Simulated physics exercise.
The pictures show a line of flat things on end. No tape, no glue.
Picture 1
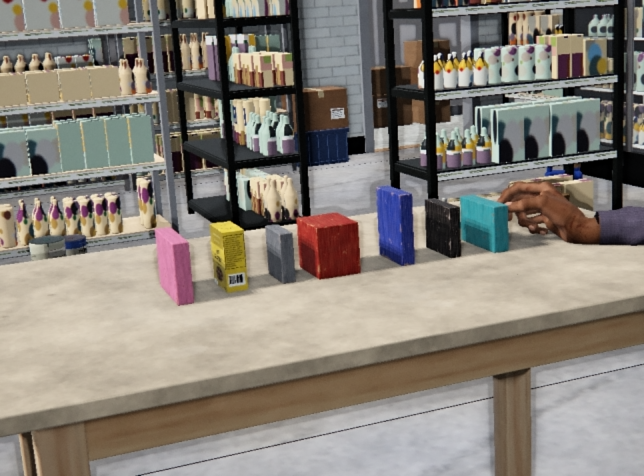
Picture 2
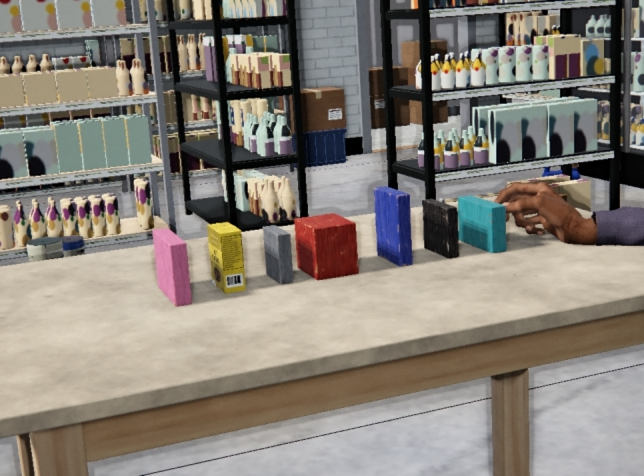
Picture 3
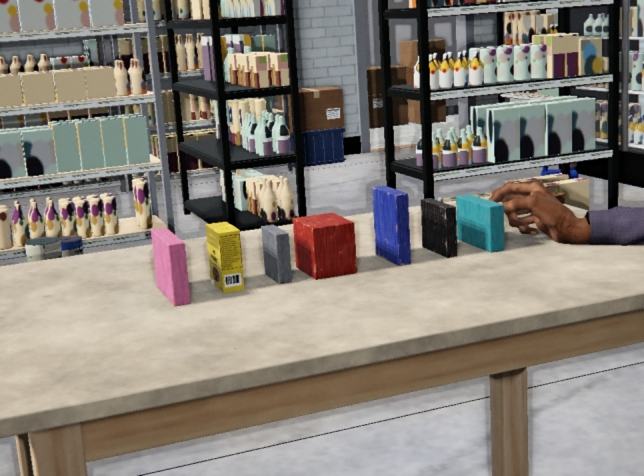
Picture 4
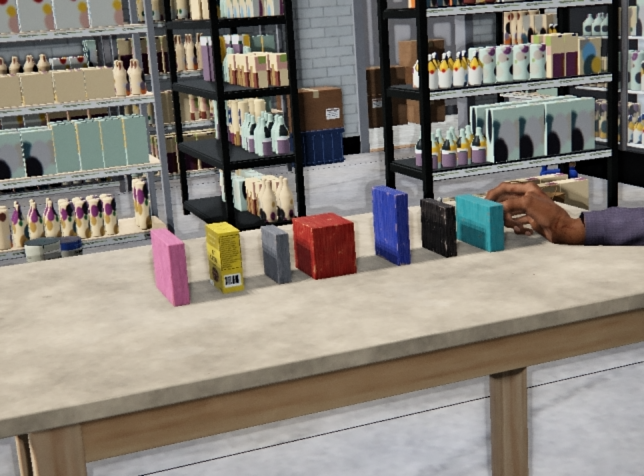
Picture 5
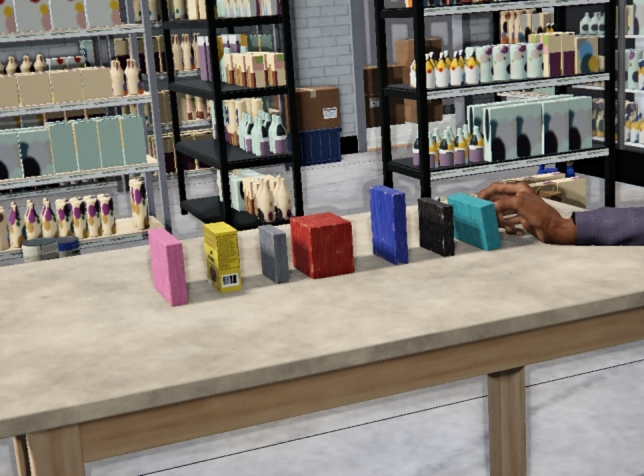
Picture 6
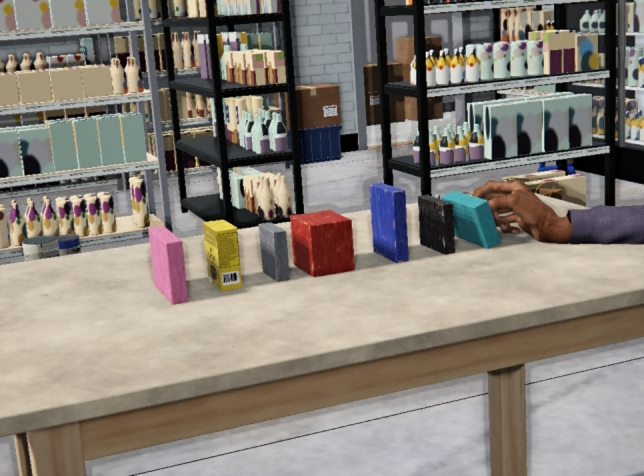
The footage shows seven upright colored blocks lined up on a counter before stocked shelves, as a hand at the right touches the turquoise block at that end and tilts it leftward toward the black one.
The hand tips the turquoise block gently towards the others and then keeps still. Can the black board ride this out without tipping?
The black board topples.
Then, 0.20 s after the last picture, turquoise block 57° over; black board tipped 10° from how it was near (431, 224).
Then, 0.30 s after the last picture, turquoise block 90° over; black board tipped 44° from how it was near (414, 231).
Then, 0.50 s after the last picture, turquoise block 90° over; black board on its side near (416, 246); blue block tipped 33° from how it was.
At rest, tipped over on the table, blue block and black board; the other 3 in place. Seen from the same camera at the end, black board near (416, 246).
